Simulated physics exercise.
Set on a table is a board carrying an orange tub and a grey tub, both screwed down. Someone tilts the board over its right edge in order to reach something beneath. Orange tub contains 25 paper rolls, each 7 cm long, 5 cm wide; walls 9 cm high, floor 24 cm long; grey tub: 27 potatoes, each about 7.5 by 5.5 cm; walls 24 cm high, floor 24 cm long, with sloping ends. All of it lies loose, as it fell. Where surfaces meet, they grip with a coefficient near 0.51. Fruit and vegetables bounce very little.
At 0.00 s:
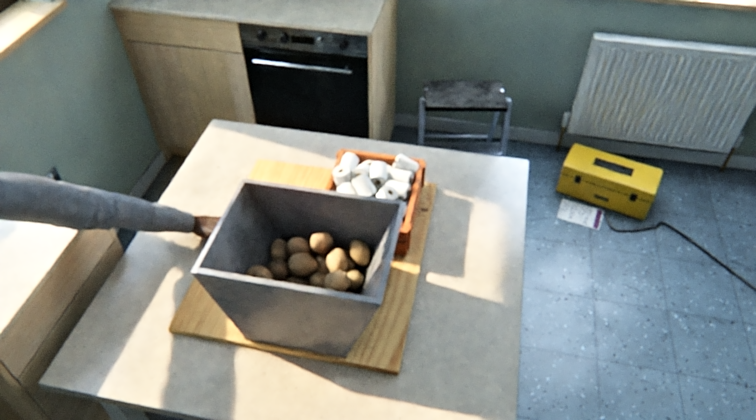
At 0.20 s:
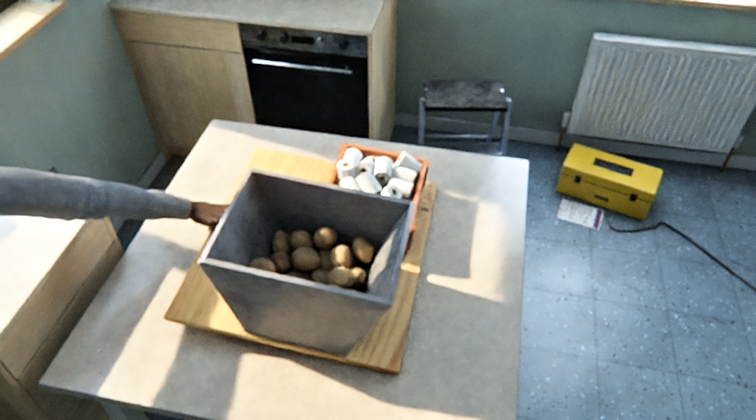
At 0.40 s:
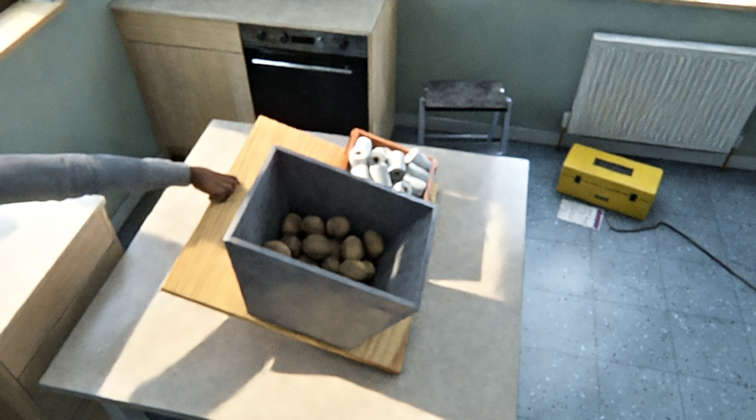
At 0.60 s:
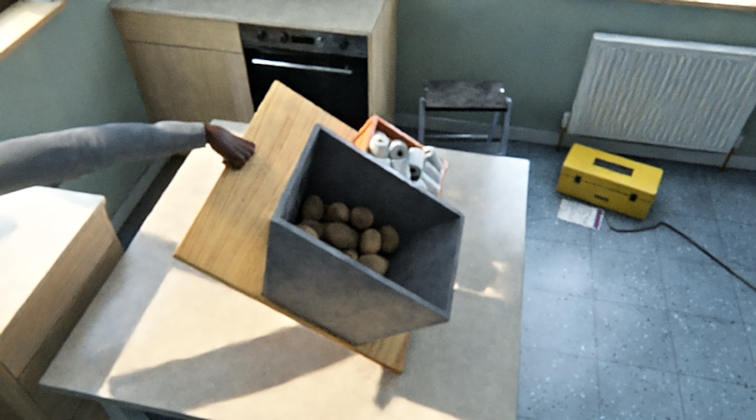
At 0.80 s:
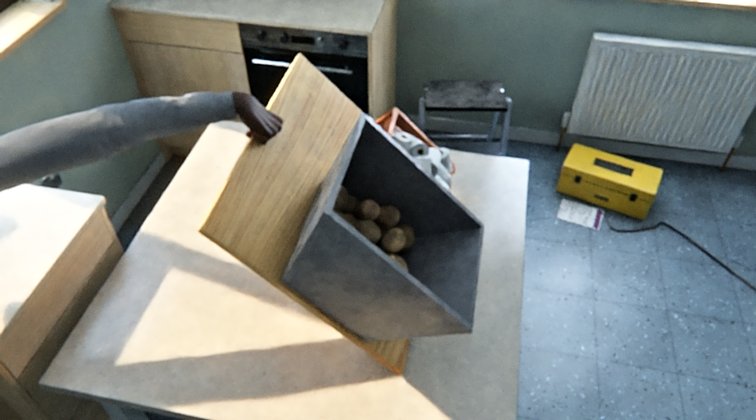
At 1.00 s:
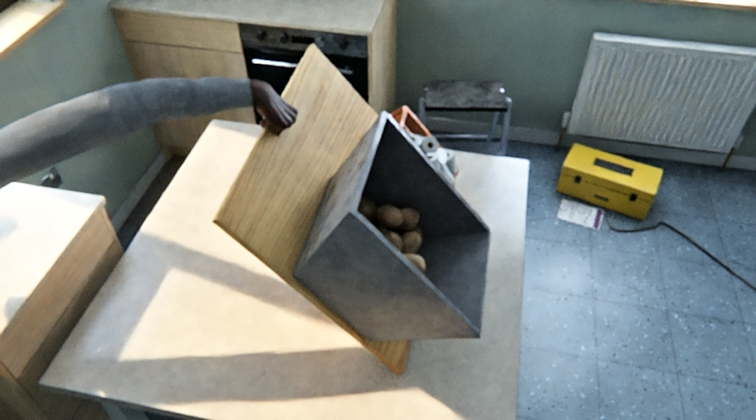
A wooden board on a kitchen table was raised steeply at its left side by someone's hand, tilting a grey tub of brown, roundish objects and an orange tub of white rolls toward the right.
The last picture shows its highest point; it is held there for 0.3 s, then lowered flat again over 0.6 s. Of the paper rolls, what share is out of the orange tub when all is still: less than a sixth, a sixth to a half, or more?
Outflow: Beneath one sixth.
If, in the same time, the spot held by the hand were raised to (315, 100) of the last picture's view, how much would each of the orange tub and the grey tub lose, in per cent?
Orange tub 40%, grey tub 0%.
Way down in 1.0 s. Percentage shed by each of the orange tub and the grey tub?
Orange tub 10, grey tub 0 per cent.
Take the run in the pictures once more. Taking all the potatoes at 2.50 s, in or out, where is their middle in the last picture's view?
Close to (326, 290).
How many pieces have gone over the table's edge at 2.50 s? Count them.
Number of pieces - roughly 2.
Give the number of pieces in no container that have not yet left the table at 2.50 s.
I'd say close to 0 in all.
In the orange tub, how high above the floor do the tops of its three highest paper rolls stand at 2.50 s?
It reaches close to 11 cm.
After 1.24 s, tilt 50°; orange tub 25 in, 0 out and grey tub 27 in, 0 out.
After 1.54 s, tilt 32°; orange tub 23 in, 2 out and grey tub 27 in, 0 out.
After 1.96 s, tilt 0°; orange tub 23 in, 2 out and grey tub 27 in, 0 out.
Final count (at 2.50 s), orange tub 23 in, 2 out and grey tub 27 in, 0 out. Asked share, 2 of 25, 8 per cent.
